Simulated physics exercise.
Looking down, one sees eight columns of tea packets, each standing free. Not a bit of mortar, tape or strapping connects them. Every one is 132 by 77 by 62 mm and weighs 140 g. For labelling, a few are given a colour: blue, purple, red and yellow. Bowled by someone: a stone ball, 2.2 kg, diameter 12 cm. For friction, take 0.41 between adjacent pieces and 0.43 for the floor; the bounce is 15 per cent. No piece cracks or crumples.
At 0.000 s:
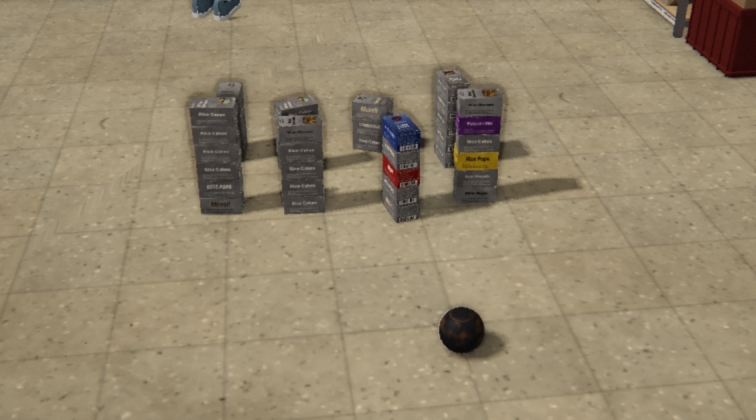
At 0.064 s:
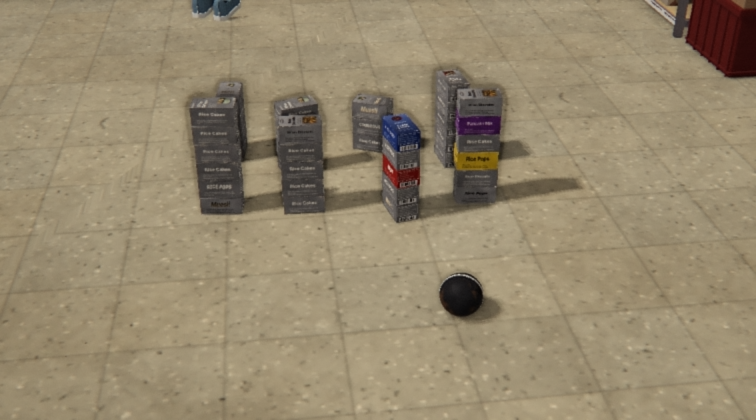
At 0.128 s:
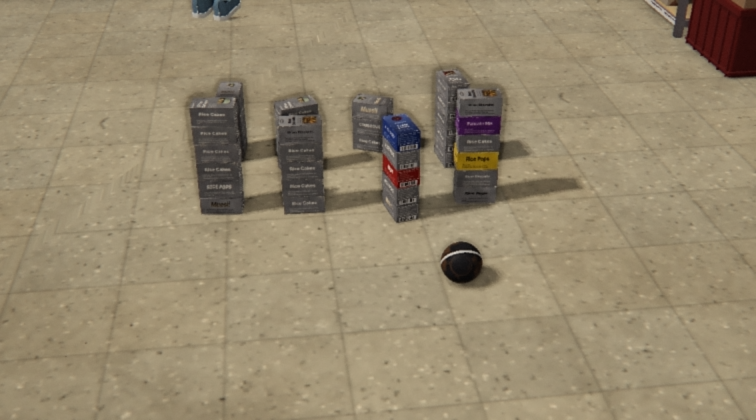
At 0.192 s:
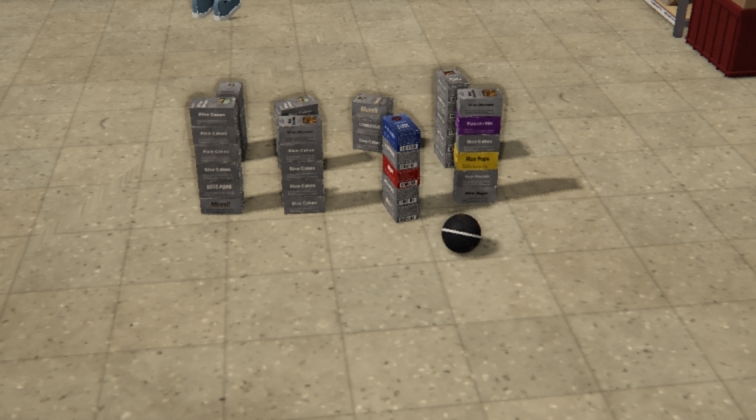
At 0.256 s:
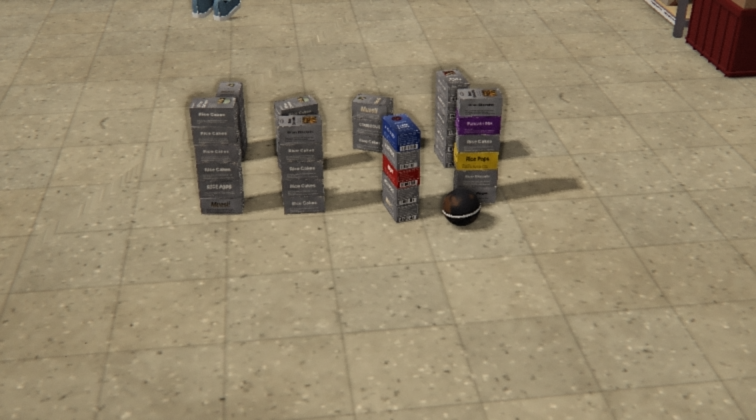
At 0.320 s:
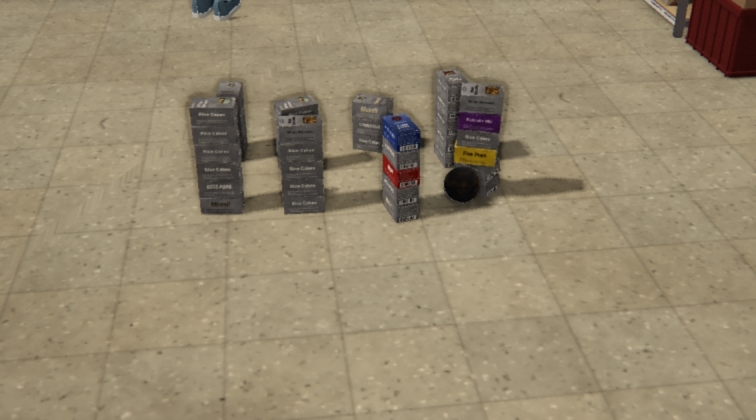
Stacks of mostly grey packets stood on a tiled floor as a dark ball rolled away from the viewer, passed right of the red and blue stack, and bumped the right-hand stack, tilting it slightly.
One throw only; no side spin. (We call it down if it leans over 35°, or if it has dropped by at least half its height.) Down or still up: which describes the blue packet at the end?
Most likely it is left up.
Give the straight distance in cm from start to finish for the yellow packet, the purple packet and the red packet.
Yellow 16, purple 30, red 0.
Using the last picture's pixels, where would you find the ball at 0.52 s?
(461, 138) or so.
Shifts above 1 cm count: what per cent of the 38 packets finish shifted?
30 %.
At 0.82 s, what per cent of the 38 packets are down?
25 %.
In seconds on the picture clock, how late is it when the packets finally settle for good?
1.0 s, roughly.
After 0.42 s, ball still moving; none of the 38 packets down, 11 disturbed; blue packet unmoved; yellow packet 32° from how it stood, 21 mm lower.
After 0.52 s, ball still moving; 4 of the 38 packets down; blue packet unmoved; purple packet 17° from how it stood, 13 cm lower.
After 0.66 s, ball still moving; 9 of the 38 packets down; blue packet unmoved; purple packet 60° from how it stood, 19 cm lower.
After 0.82 s, ball still moving; 9 of the 38 packets down; blue packet unmoved; purple packet on its side.
In the end (1.3 s), ball rolling away; 9 of the 38 packets down; blue packet unmoved; purple packet on its side; yellow packet 12 cm lower. From the last view, middles, blue packet near (401, 133), purple packet near (521, 203).
